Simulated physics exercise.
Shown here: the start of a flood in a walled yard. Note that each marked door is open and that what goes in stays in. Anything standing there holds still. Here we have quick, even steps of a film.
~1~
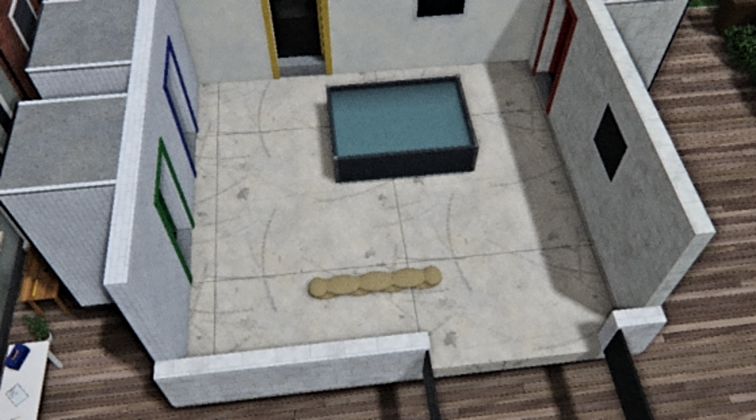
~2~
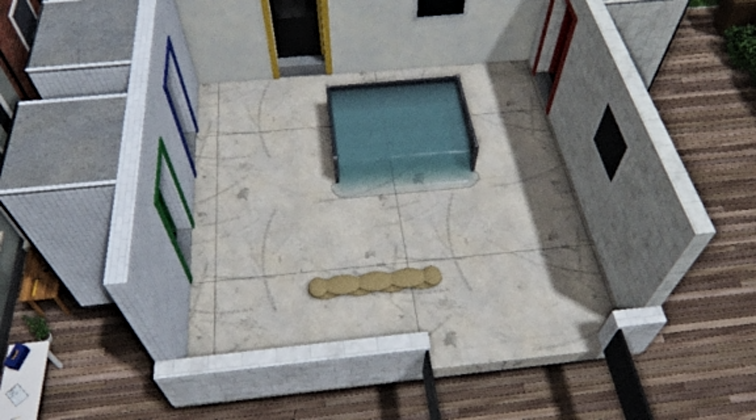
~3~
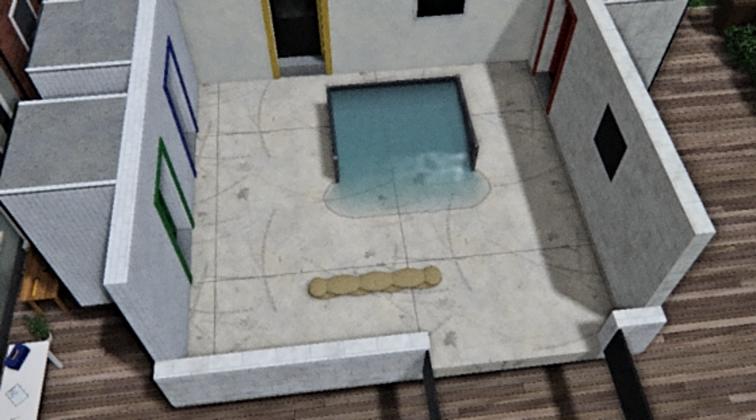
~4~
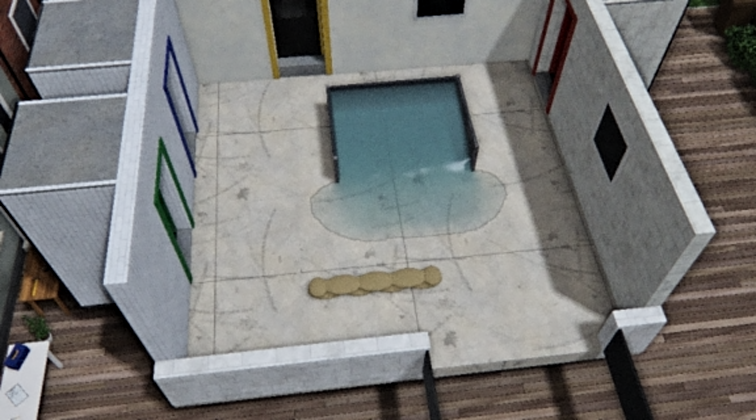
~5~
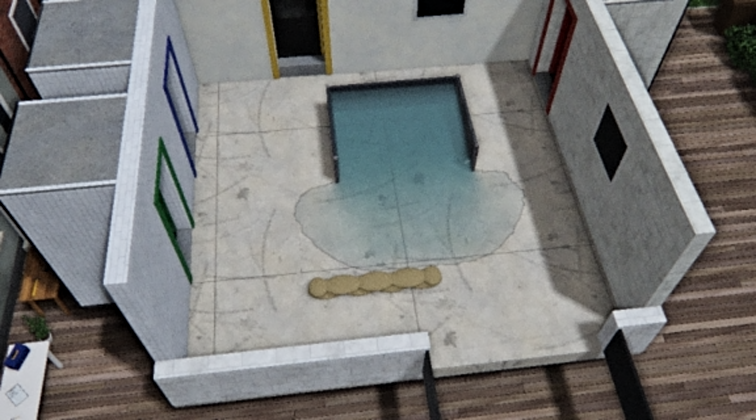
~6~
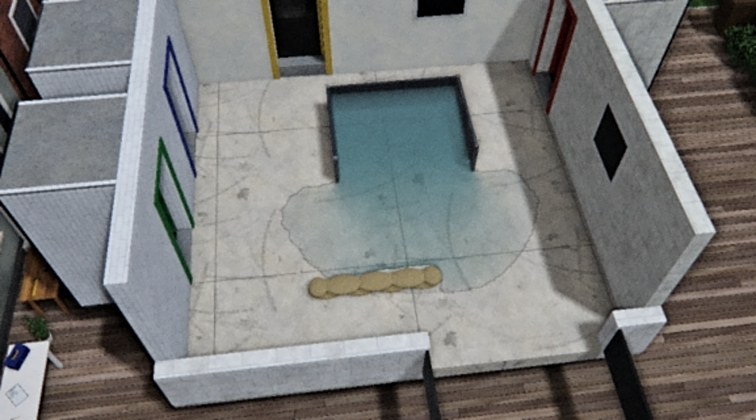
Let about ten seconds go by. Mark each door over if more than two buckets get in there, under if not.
Green door - over; red door - under; blue door - under; yellow door - under.
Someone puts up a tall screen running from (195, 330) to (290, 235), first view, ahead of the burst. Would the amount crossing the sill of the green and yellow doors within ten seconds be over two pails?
Lab note: Green door doesn't reach it; yellow door doesn't reach it.
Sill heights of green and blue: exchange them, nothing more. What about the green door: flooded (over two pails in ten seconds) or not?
Green exceeds the limit.
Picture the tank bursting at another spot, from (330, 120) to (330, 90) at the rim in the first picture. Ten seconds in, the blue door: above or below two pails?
Result for blue: It tops the limit.
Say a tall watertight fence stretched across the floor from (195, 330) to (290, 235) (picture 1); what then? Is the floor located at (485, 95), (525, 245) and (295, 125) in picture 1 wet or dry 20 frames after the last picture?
Taking the three spots in turn, they are unwetted, inundated and unwetted.
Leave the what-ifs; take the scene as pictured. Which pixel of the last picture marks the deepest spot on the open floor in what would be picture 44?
That spot is close to (596, 269).
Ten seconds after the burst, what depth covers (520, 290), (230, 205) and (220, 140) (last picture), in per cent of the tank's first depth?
Some 8, 4 and 2 in a hundred.
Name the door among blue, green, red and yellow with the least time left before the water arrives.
The door marked green is the one.
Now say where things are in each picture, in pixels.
In the first frame, still water in the open tank at (400, 119).
In the second frame, the front is at (475, 173), out from the gap at (406, 167).
In the third frame, water pours out at (406, 169) and has run to (332, 203).
In the fourth frame, water pours out at (405, 169) and has run to (318, 210).
In the fifth frame, the front is at (491, 247), out from the gap at (405, 170).
In the sixth frame, the front is at (480, 281), out from the gap at (405, 170).
A moment on, water covers 35 % of the floor; the green door not reached, the red door not reached, the blue door not reached, the yellow door not reached.
Next, water covers 50 % of the floor; the green door not reached, the red door not reached, the blue door not reached, the yellow door not reached.
Then, water covers 55 % of the floor; the green door over two buckets in, the red door not reached, the blue door not reached, the yellow door not reached.
Later, water covers 70 % of the floor; the green door over two buckets in, the red door not reached, the blue door wet at the sill, nothing in, the yellow door not reached.
In the end, water covers 90 % of the floor; the green door over two buckets in, the red door wet at the sill, nothing in, the blue door wet at the sill, nothing in, the yellow door wet at the sill, nothing in.
